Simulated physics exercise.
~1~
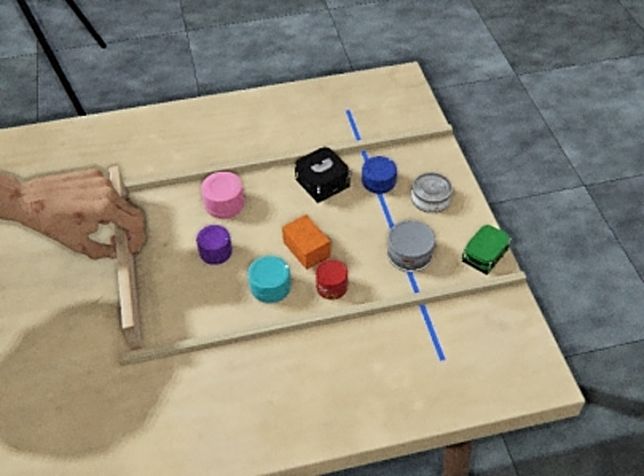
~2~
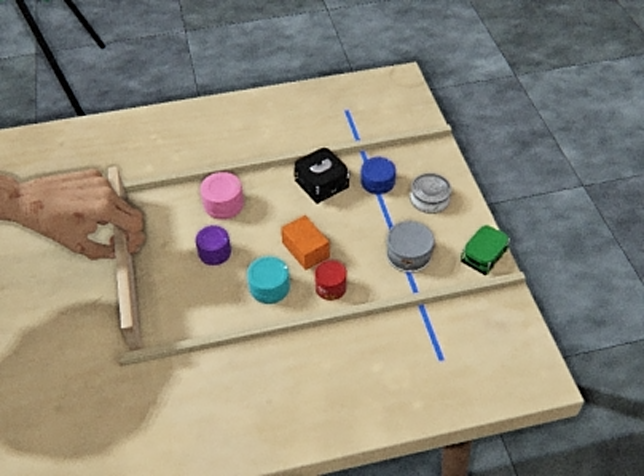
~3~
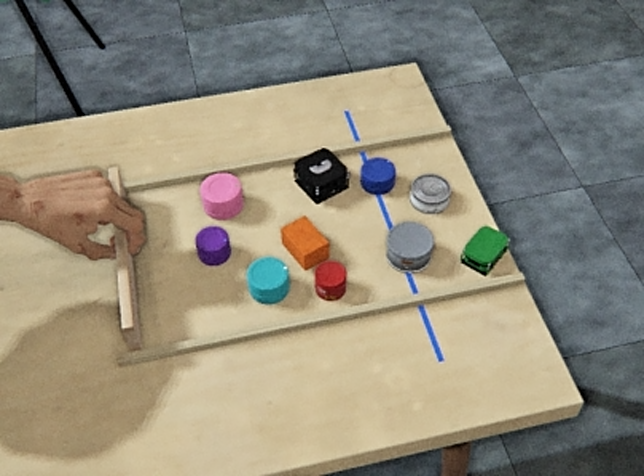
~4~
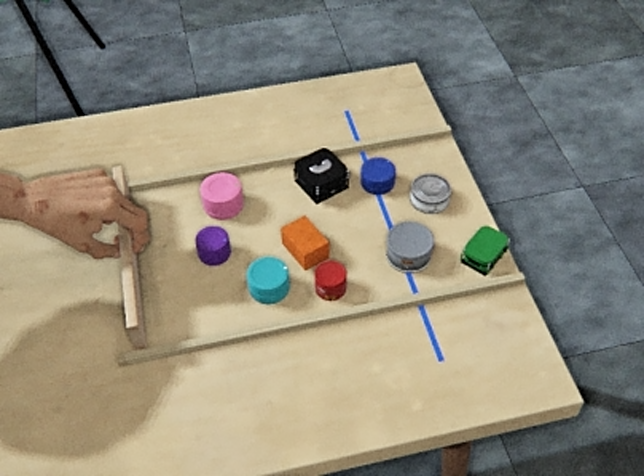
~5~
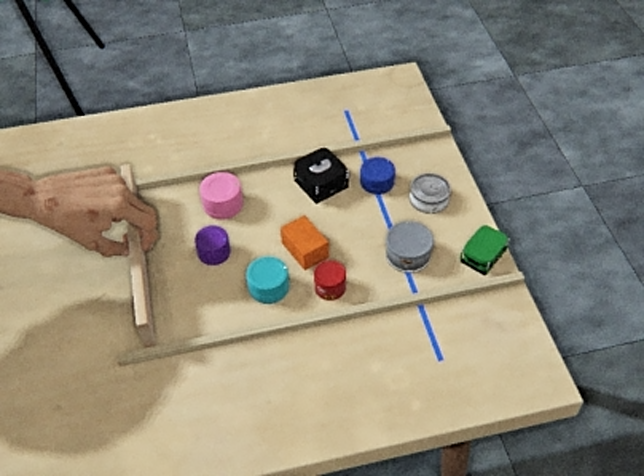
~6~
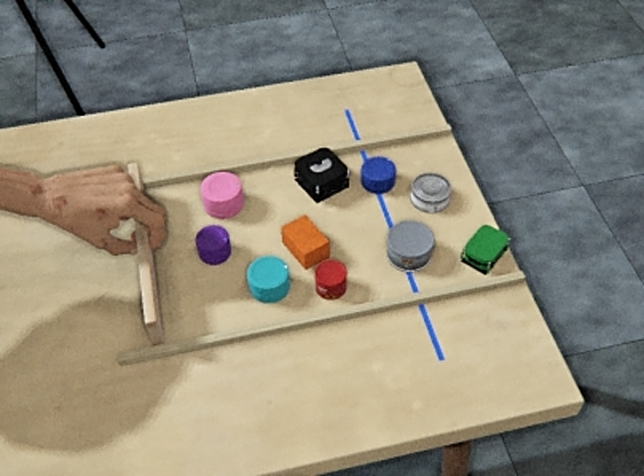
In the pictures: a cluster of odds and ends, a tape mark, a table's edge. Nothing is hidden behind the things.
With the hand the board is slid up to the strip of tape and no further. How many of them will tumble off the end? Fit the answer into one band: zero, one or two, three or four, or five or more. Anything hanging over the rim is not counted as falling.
I would say zero.
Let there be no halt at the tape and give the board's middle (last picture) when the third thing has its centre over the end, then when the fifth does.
First roughly (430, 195), later roughly (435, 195).
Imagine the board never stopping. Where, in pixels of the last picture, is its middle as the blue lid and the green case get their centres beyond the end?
At (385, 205) for the blue lid; at (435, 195) for the green case.
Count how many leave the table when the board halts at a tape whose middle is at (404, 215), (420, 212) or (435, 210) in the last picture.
In that order 1, 1 and 3.
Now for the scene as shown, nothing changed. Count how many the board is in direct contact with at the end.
Number in contact with it: 4.
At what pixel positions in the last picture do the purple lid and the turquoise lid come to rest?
Final spots - purple lid (399, 198), turquoise lid (422, 247).
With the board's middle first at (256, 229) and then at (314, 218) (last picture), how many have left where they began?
Tally: First 4; then 7.
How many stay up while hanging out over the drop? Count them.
Looks like 2 of them.
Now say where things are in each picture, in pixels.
In the first picture, green case (486, 250); white tin (432, 192); grey tin (411, 246); board (125, 254); tape (389, 218).
In the second picture, white tin (431, 193); board (124, 254).
In the third picture, grey tin (410, 248); turquoise lid (269, 281).
In the fourth picture, green case (485, 250); black case (321, 175).
In the fifth picture, white tin (430, 193); red tub (330, 281).
In the sixth picture, green case (485, 249); white tin (431, 193); grey tin (410, 247); board (146, 250); tape (388, 218).
Early on, none off yet; green case at rest near (485, 249); white tin at rest near (431, 193); grey tin at rest near (410, 247).
Finally, the number that fall off is zero.
